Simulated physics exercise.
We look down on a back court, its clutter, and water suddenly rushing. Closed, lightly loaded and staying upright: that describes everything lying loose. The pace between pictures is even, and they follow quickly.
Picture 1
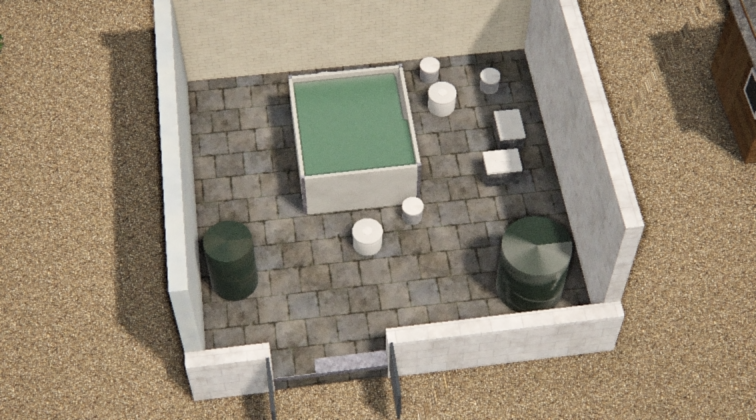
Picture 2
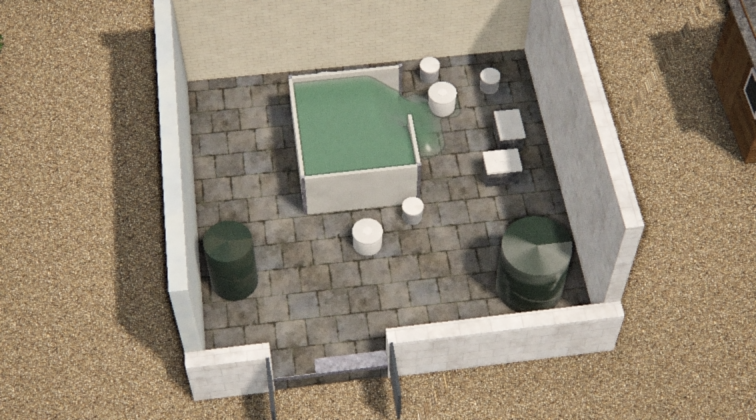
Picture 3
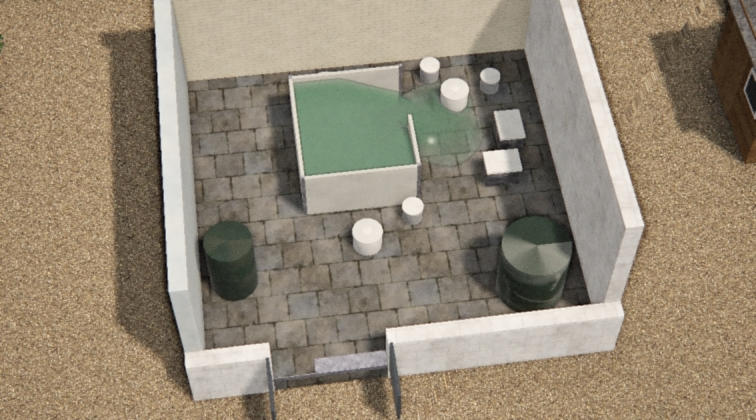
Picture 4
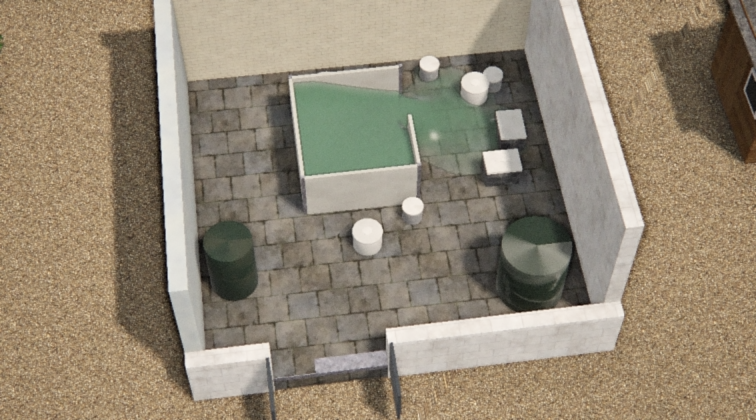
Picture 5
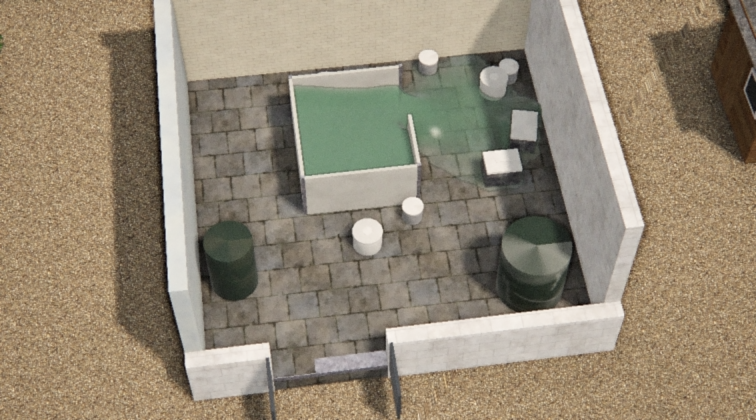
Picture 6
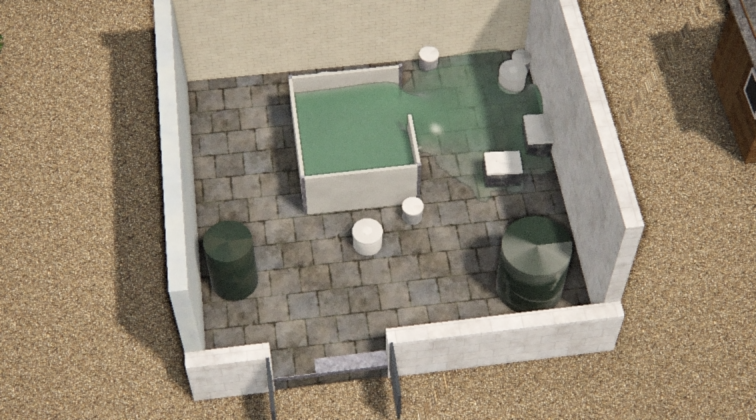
At first, a walled paved yard holds a raised tank of green water, with pale tubs and blocks standing around it. Water bursts through a gap in the tank's right side and spreads across the paving, pushing a white tub, then a smaller pail and a nearby block, toward the right wall.
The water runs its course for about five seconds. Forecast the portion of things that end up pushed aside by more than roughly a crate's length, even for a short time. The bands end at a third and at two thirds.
Counting the far movers, it's high - two thirds or more.
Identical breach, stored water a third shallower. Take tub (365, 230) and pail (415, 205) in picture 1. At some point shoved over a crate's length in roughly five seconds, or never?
Note - object one not displaced that much, object two not displaced that much.
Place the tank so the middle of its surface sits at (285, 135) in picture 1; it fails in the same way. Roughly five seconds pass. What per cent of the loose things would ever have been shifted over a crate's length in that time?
60 %, roughly.
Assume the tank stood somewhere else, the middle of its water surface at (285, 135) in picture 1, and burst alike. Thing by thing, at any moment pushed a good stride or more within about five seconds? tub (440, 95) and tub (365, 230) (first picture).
Result, in listed order - reached that distance; stopped sooner.
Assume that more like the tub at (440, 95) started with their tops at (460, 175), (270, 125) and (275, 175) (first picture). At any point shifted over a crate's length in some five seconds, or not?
Result by item: Stays where it is / stays where it is / stays where it is.
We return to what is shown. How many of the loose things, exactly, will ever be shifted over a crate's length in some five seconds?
7 of them.
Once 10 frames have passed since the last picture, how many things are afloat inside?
You get 4.
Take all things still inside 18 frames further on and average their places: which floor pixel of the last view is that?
About (433, 159).
A moment on, 3 of 8 are well off their spots; 4 afloat.
Next, 4 of 8 are well off their spots; 4 afloat.
Later, 5 of 8 are well off their spots; 4 afloat.
In the end, 7 of 8 are well off their spots, and 7 have been at some point; 5 afloat.
